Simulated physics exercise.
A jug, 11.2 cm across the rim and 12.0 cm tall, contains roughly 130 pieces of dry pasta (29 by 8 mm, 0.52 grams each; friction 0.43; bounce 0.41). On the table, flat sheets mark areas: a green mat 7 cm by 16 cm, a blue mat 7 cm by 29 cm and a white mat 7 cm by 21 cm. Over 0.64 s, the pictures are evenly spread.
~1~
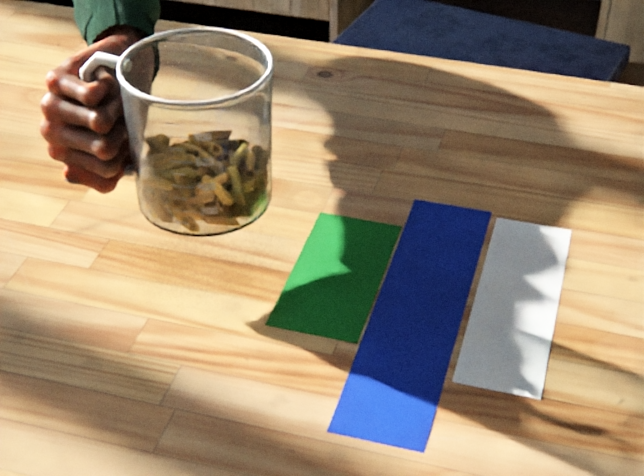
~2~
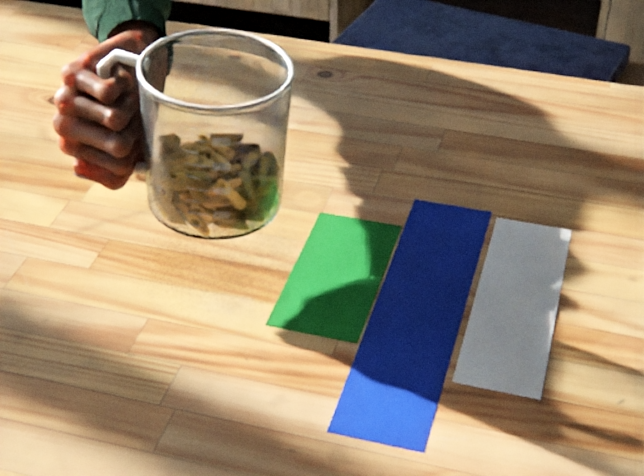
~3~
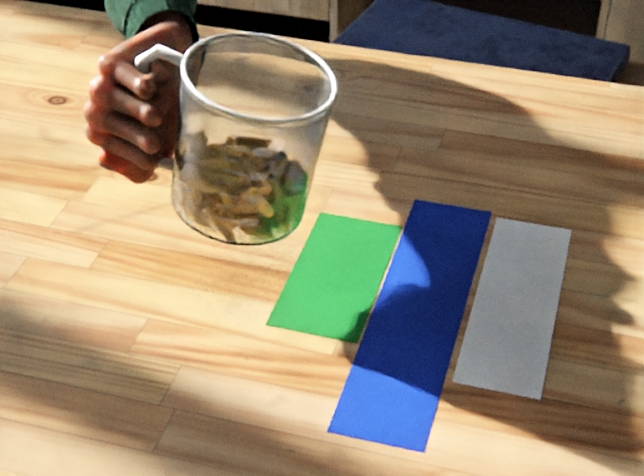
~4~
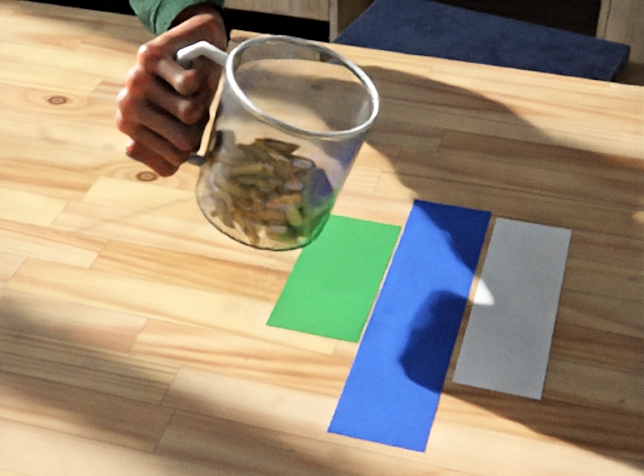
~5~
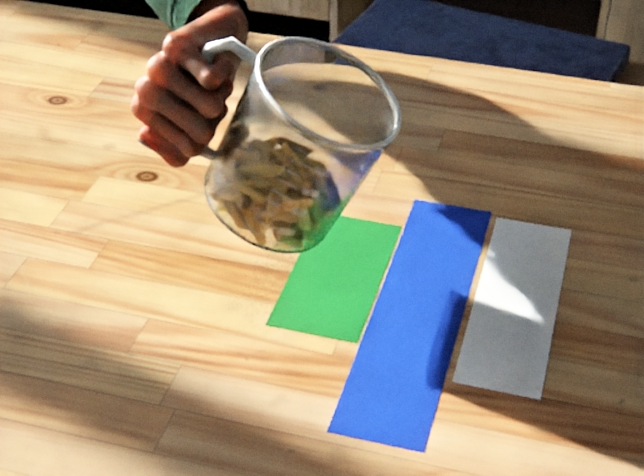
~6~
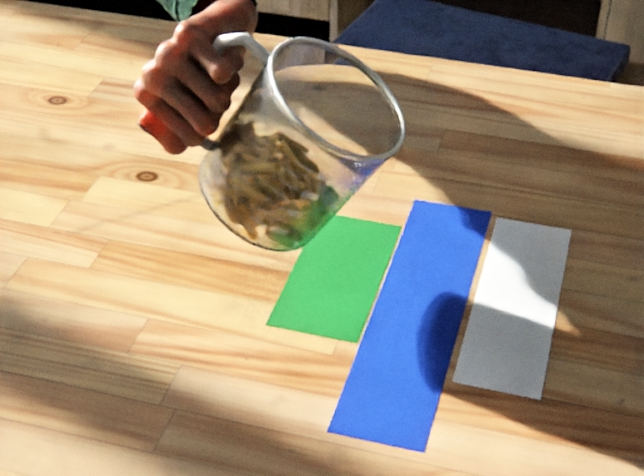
A hand moving a clear jug of dry pasta rightward over a wooden table, tilting it toward green, blue and white mats.
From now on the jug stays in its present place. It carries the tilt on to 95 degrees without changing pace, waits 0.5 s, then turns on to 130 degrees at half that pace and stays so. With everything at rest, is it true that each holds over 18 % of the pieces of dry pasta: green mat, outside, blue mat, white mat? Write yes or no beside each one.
Green mat yes, off the mats no, blue mat yes, white mat no.
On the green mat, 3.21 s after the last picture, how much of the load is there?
About 50 %.
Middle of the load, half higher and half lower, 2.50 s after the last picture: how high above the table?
Roughly 8 cm.
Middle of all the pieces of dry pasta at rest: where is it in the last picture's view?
Roughly at (379, 283).
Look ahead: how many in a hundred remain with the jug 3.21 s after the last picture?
Near 0 in a hundred.
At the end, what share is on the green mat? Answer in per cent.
50 %, about.
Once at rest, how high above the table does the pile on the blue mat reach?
Height at rest: Around 2.5 cm.
Then, 0.96 s after the last picture, tilt 86 degrees; jug 100 %; middle of all pieces on or above the table near (262, 165).
Then, 1.76 s after the last picture, tilt 96 degrees; jug 100 %; middle of all pieces on or above the table near (267, 169).
Then, 2.50 s after the last picture, tilt 116 degrees; jug 75 %, green mat 20 %, blue mat 5 %; middle of all pieces on or above the table near (313, 207).
Then, 3.21 s after the last picture, tilt 130 degrees; green mat 50 %, outside 5 %, blue mat 45 %; middle of all pieces on or above the table near (381, 279).
In the end, jug 0 %, white mat 0 %, green mat 50 %, outside 5 %, blue mat 45 %.
